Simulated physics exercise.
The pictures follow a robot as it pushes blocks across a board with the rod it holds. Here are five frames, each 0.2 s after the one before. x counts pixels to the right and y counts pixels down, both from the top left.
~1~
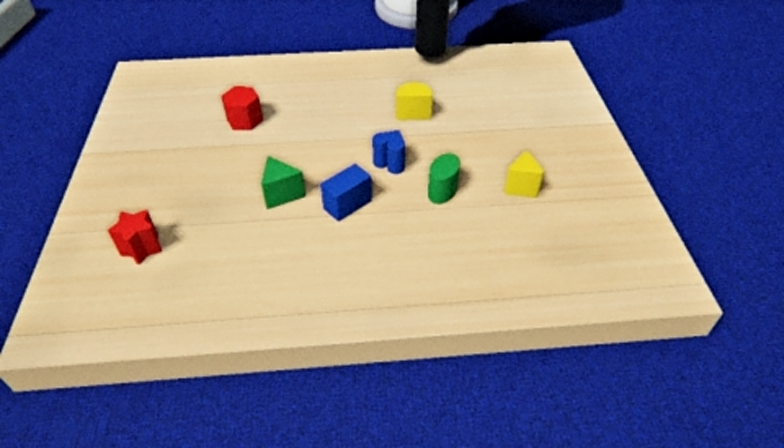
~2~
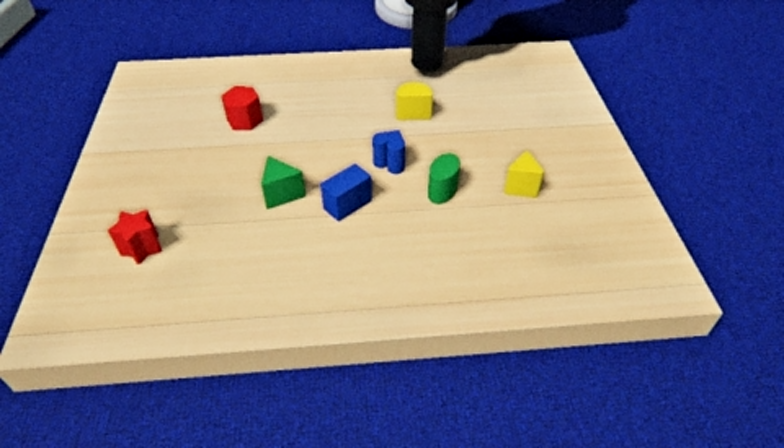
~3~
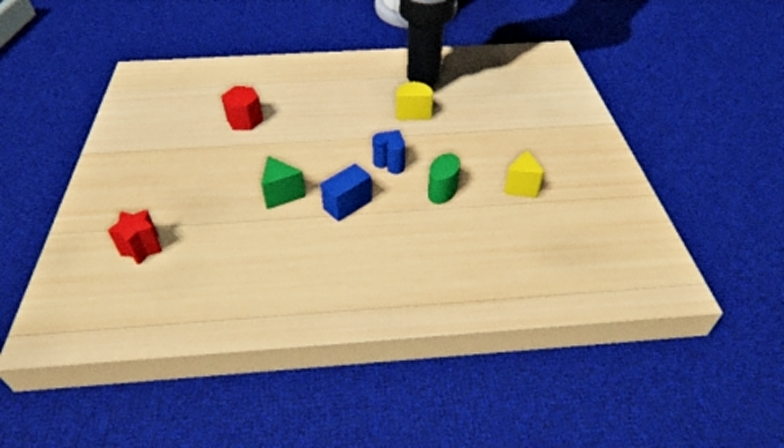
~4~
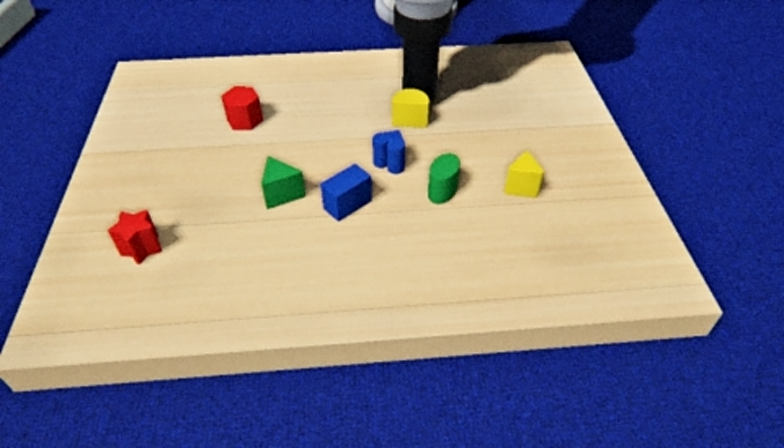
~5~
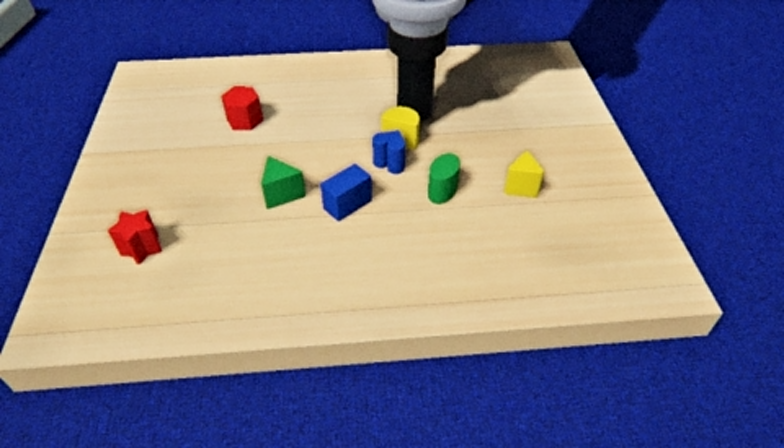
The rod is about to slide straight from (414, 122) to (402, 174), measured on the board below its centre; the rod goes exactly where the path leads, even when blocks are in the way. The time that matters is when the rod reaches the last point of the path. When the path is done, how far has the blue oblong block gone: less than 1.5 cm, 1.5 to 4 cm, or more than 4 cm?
Between 1.5 and 4 cm.
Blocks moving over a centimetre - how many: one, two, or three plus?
In total, three or more blocks get moved by over 1 cm.
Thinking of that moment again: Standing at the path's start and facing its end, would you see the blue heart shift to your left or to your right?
The answer is right: Facing from the path's start to its end, that's where the blue heart shifts.
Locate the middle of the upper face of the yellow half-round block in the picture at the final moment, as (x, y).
It will end up at (383, 169).
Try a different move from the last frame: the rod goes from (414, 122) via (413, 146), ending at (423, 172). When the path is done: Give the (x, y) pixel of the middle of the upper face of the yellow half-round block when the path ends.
At (397, 161).
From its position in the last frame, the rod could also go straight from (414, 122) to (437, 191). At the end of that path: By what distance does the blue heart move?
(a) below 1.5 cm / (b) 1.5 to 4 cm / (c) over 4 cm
b (1.5 to 4 cm)
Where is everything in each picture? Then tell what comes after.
The first frame shows tip of the rod at (431, 50), middles of tops, blue oblong block at (346, 179), blue heart at (390, 139), yellow half-round block at (414, 89), green oval at (445, 165).
The second frame shows rod at (427, 63), nothing pushed.
The third frame shows rod at (423, 77), nothing pushed.
The fourth frame shows rod at (419, 94), yellow half-round block at (411, 96).
The fifth frame shows rod at (415, 112), blue oblong block at (346, 179), blue heart at (390, 139), yellow half-round block at (402, 115), green oval at (445, 165).
What follows on the original path. Halfway along, rod at (408, 137); blue heart at (378, 154), turned 40° clockwise; yellow half-round block at (393, 141).
At the end, rod at (403, 164); blue oblong block at (327, 193), turned 35° clockwise; blue heart at (364, 181), turned 50° clockwise; yellow half-round block at (383, 169), turned 20° clockwise; green oval unmoved.
